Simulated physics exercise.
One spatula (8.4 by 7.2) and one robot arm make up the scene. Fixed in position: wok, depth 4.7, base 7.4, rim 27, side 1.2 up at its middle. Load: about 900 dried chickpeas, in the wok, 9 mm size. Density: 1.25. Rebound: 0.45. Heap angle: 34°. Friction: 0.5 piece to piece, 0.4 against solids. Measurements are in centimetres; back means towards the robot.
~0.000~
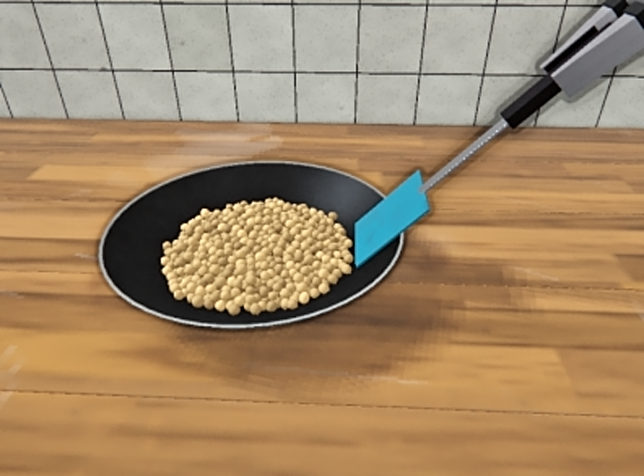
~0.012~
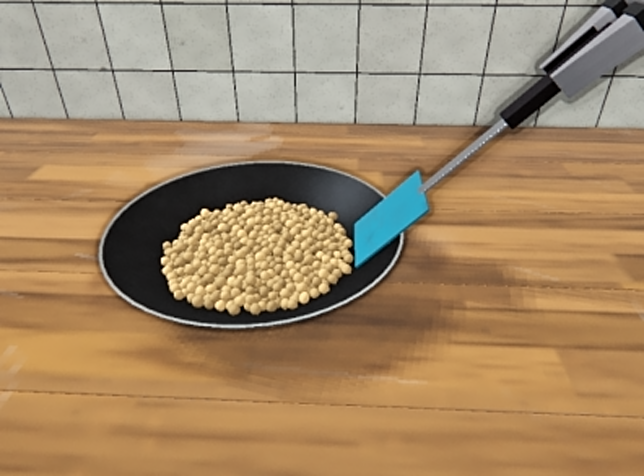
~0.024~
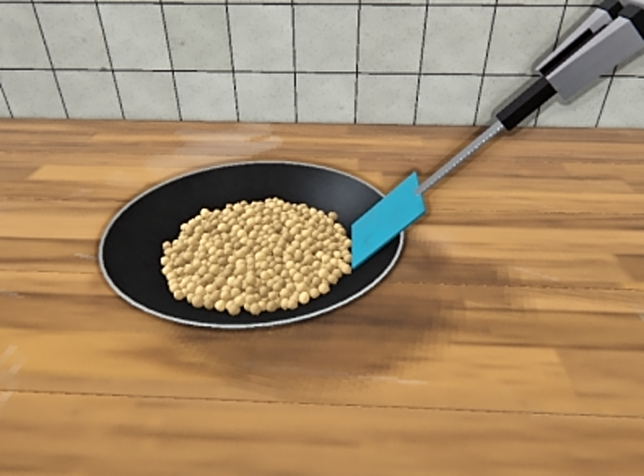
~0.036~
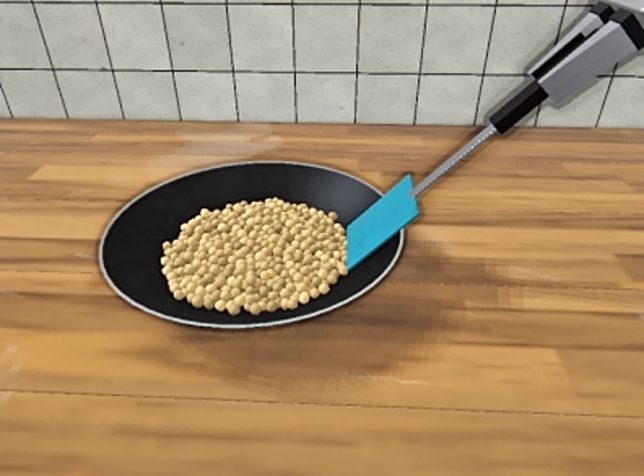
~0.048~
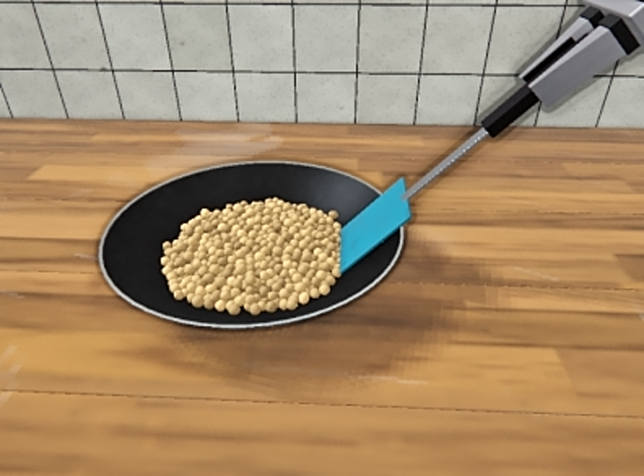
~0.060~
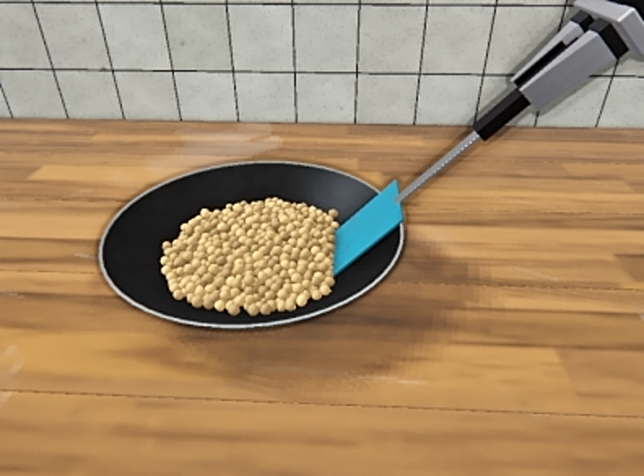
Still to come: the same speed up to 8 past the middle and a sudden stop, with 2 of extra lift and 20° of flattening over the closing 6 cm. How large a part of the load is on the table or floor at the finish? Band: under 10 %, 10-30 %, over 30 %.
Under 10 %.
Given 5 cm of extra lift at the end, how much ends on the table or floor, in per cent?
Roughly 5 percent of it.
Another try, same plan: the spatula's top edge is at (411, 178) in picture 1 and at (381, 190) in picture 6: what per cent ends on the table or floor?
It comes to something like 10 %, give or take.
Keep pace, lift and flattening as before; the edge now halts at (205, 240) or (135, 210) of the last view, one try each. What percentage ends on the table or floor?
The two tries give near 0 and near 30 in a hundred.
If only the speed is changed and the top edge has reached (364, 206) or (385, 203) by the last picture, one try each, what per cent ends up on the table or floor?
Try one roughly 35 per cent; try two roughly 20 per cent.
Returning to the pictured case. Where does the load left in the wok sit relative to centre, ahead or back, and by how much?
Ahead, by about 4.5 cm.
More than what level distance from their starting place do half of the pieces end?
About 5 centimetres.
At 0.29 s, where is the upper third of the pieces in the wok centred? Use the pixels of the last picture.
(178, 229).
After 0.17 s, sloping 47°, highest piece 4 above the table; 900 in the wok.
After 0.29 s, sloping 40°, highest piece 6 above the table; 900 in the wok.
After 0.54 s, sloping 27°, highest piece 6 above the table; 866 in the wok, 30 on the table or floor, 4 on the blade or in flight.
After 1.59 s, sloping 27°, highest piece 6 above the table; 863 in the wok, 37 on the table or floor.
At rest, 863 in the wok, 37 on the table or floor. That is 4 % on the table or floor.
